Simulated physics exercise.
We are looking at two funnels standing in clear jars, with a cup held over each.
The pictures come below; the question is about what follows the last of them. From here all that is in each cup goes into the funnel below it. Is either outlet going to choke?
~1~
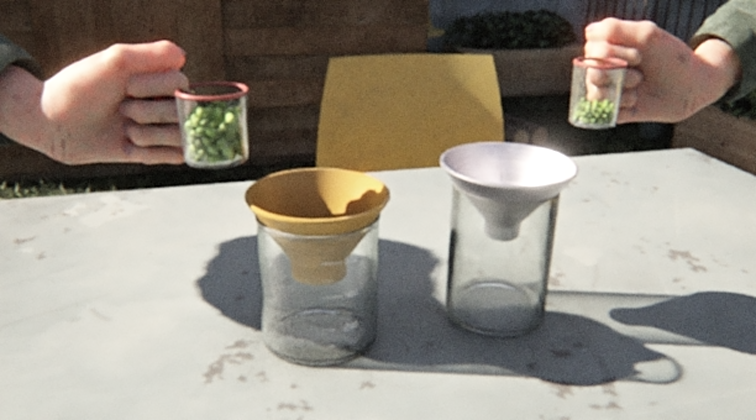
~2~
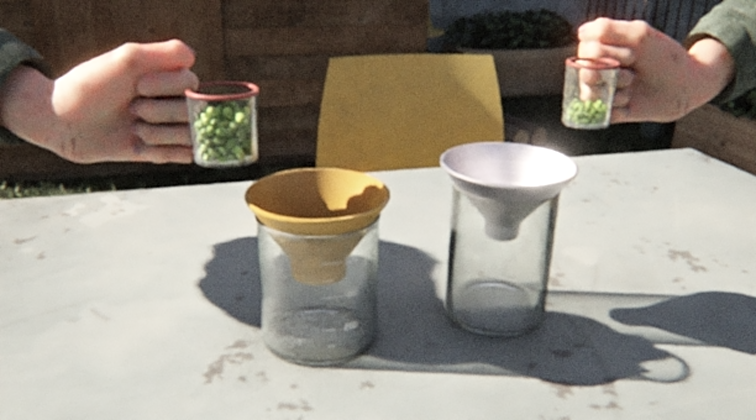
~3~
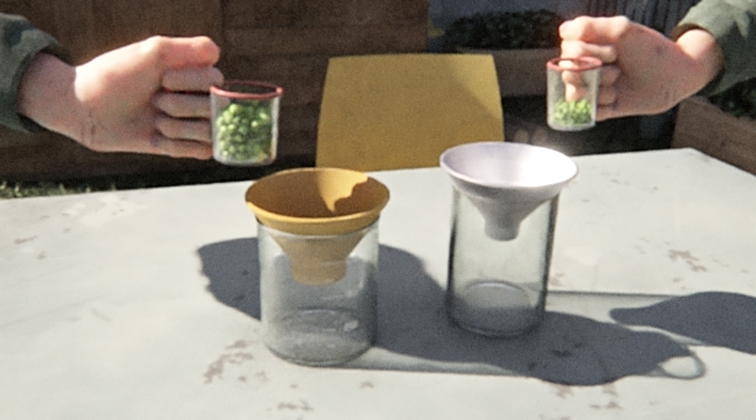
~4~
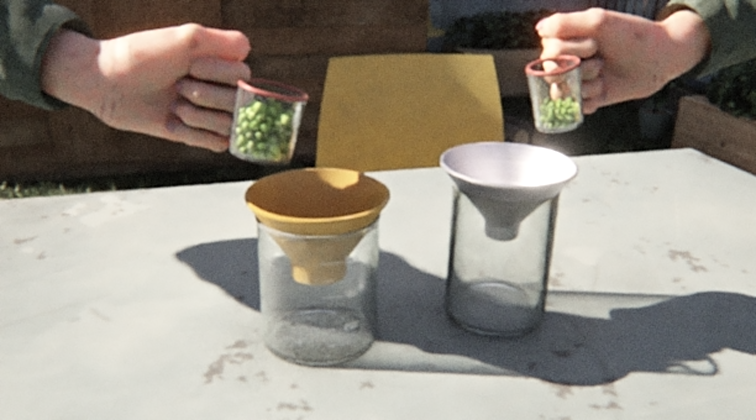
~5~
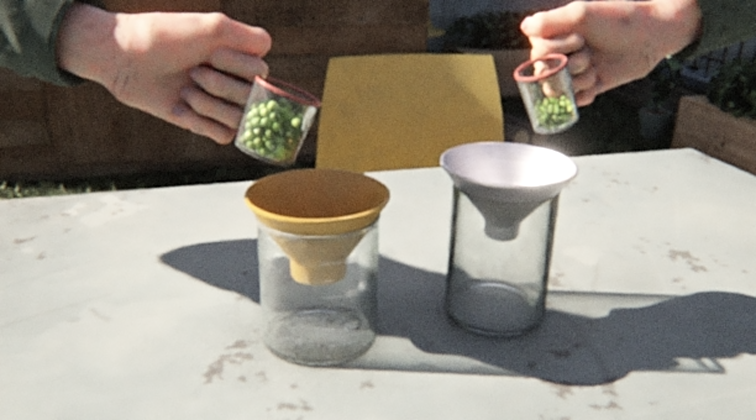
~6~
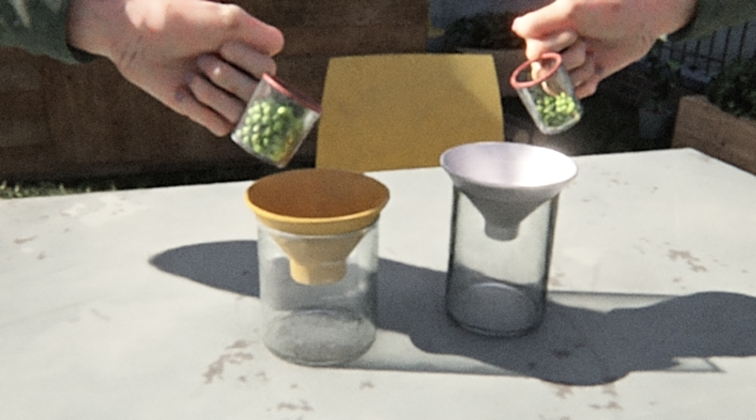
By the end the one on the left drains out, and the one on the right drains out.
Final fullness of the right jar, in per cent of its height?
My estimate: Some 5 in a hundred.
Then, 0.32 s later than the last frame, left, every one still in the cup; right, every one still in the cup.
Then, 0.67 s later than the last frame, left, almost all still in the cup, about a tenth in or over the funnel; right, every one still in the cup.
Then, 1.07 s later than the last frame, left, roughly a quarter in or over the funnel, the larger part down in the jar; right, roughly half in or over the funnel, roughly half down in the jar.
When it is over, left, every one down in the jar; right, every one down in the jar.
